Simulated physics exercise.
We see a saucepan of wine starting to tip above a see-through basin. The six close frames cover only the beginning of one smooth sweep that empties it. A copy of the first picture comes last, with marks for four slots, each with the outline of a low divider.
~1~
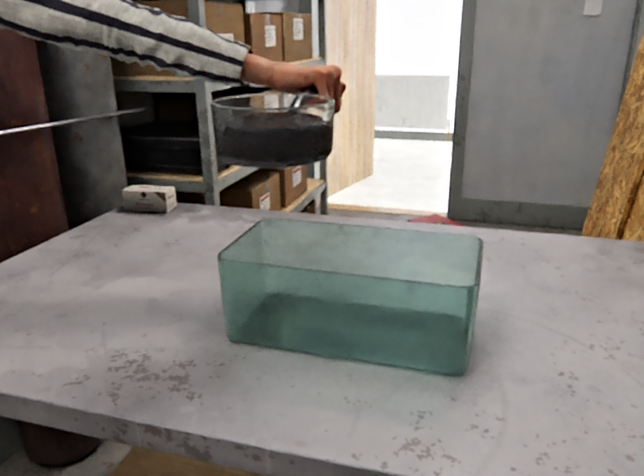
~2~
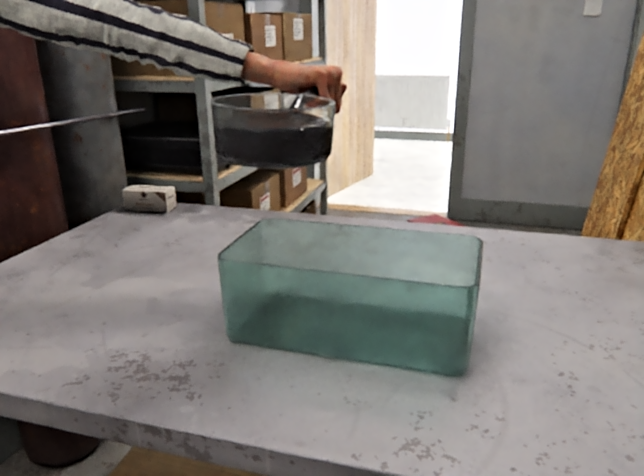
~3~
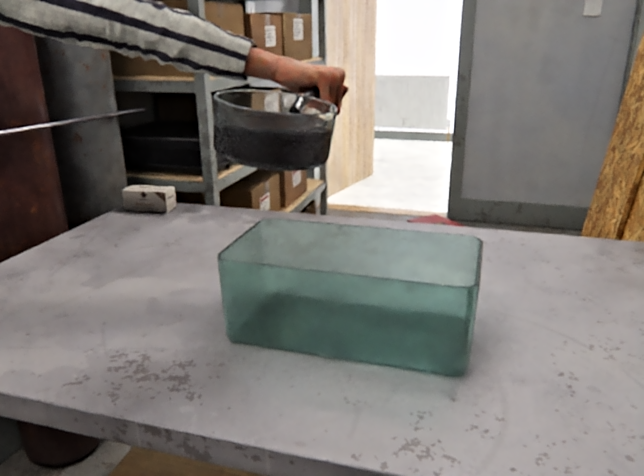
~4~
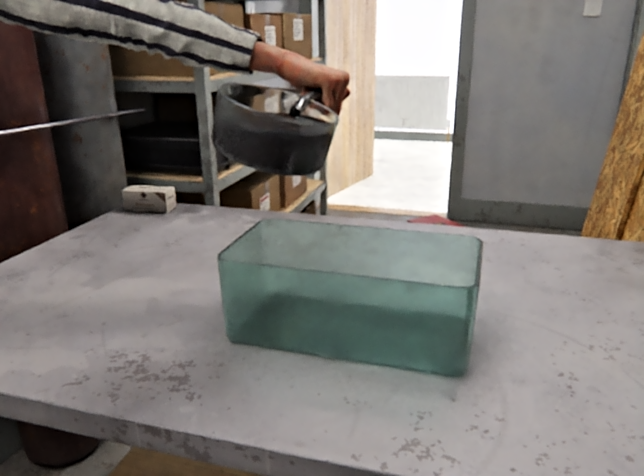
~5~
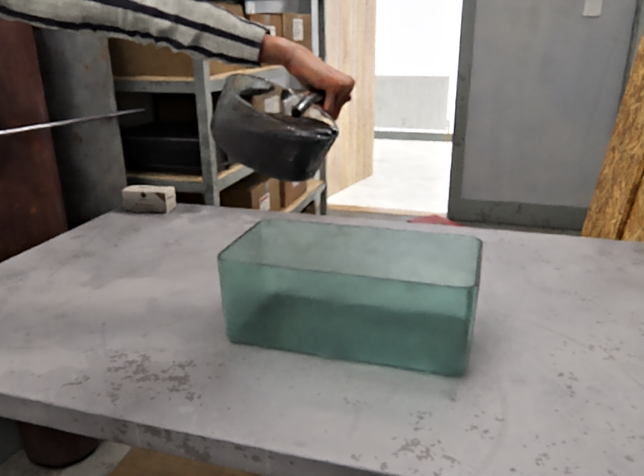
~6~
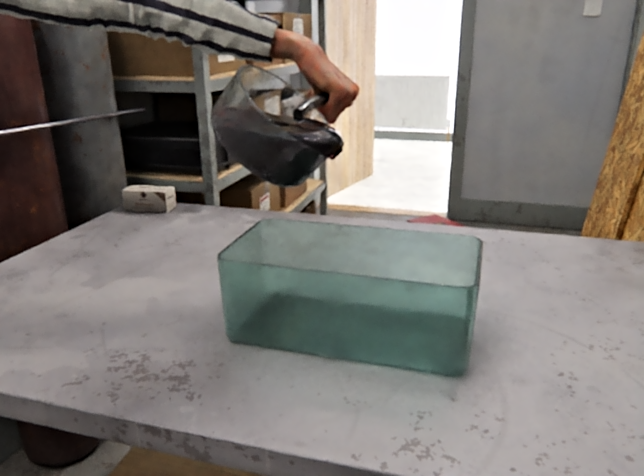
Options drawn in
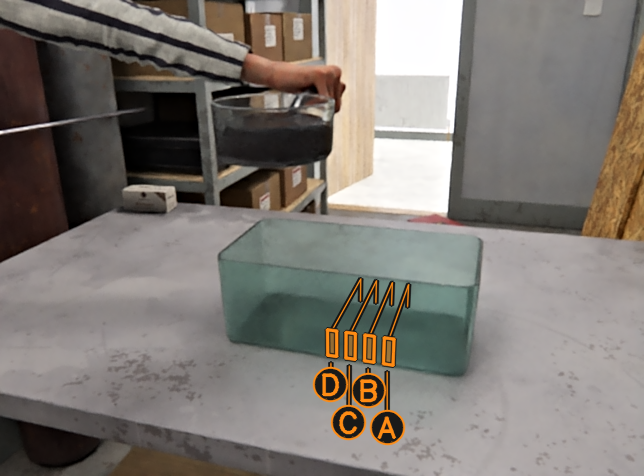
A hand in a striped sleeve held a clear pan of dark liquid above a see-through basin on a gray table, then gradually tilted it rightward until the liquid just crossed the lip.
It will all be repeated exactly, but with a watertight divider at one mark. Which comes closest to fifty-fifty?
C beats the others.
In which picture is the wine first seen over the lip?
In picture 6.
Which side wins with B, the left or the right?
More ends on the left.
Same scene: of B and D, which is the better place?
D.
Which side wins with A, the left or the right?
The left side.
On the marked copy, A at (387, 371); B at (368, 368); C at (349, 365); D at (330, 362).
With A, about 88 % ends left of the wall and 10 % right of it.
With B, about 74 % ends left of the wall and 23 % right of it; 3 % is lost outside.
With C, about 51 % ends left of the wall and 47 % right of it.
With D, about 35 % ends left of the wall and 64 % right of it.
